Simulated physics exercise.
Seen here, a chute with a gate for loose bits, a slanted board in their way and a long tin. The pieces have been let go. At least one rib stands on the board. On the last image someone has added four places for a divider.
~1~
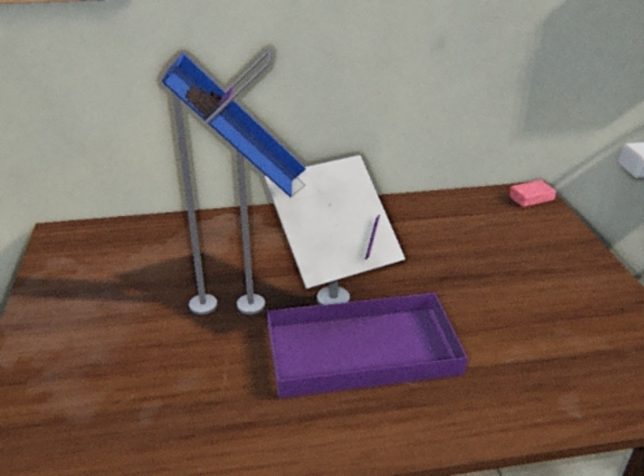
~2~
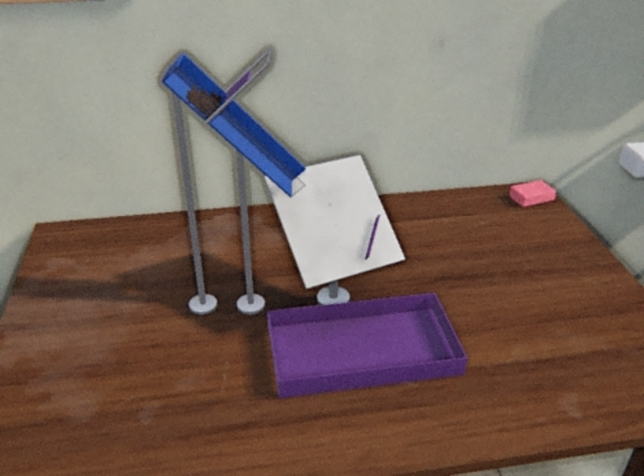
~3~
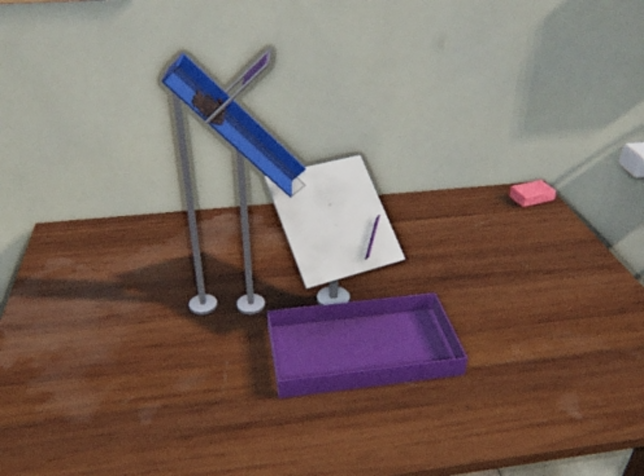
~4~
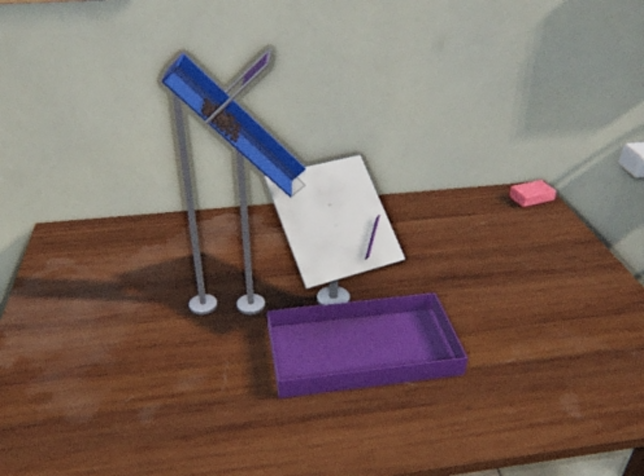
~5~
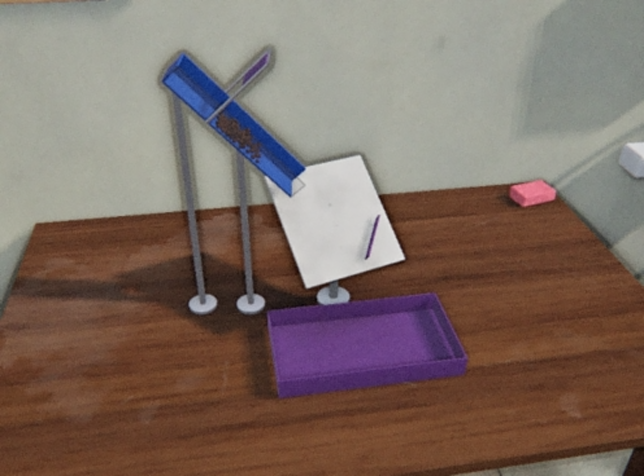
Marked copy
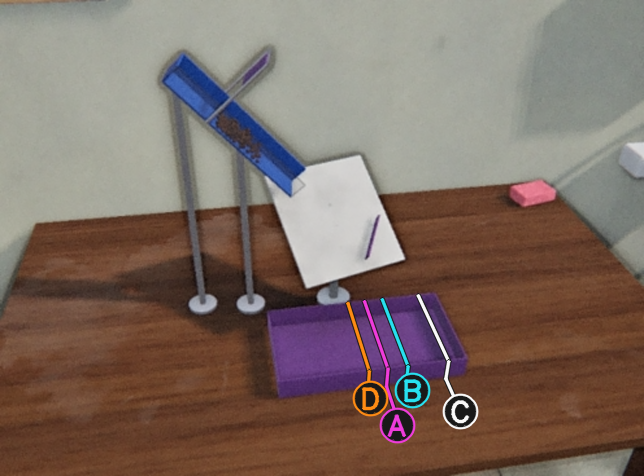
A clump of small dark bits slid down a steep blue chute toward the lower right, passing under a raised gate and spreading out, while the slanted white board and purple tray below stayed still.
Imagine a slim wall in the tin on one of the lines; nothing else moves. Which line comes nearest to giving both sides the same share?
The answer is line A.
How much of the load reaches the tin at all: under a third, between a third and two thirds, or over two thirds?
Over two thirds.
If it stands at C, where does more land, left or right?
More lands on the left.
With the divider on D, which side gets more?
More lands on the right.
On the marked copy, line A crosses the front rim at (387, 368); line B crosses the front rim at (407, 365); line C crosses the front rim at (448, 360); line D crosses the front rim at (369, 370).
Choosing A, of what is caught, roughly half on the left of the divider, roughly half on the right.
Choosing B, of what is caught, almost all on the left of the divider, about a tenth on the right.
Choosing C, of what is caught, every piece on the left of the divider, not one piece on the right.
Choosing D, of what is caught, roughly a quarter on the left of the divider, the larger part on the right.
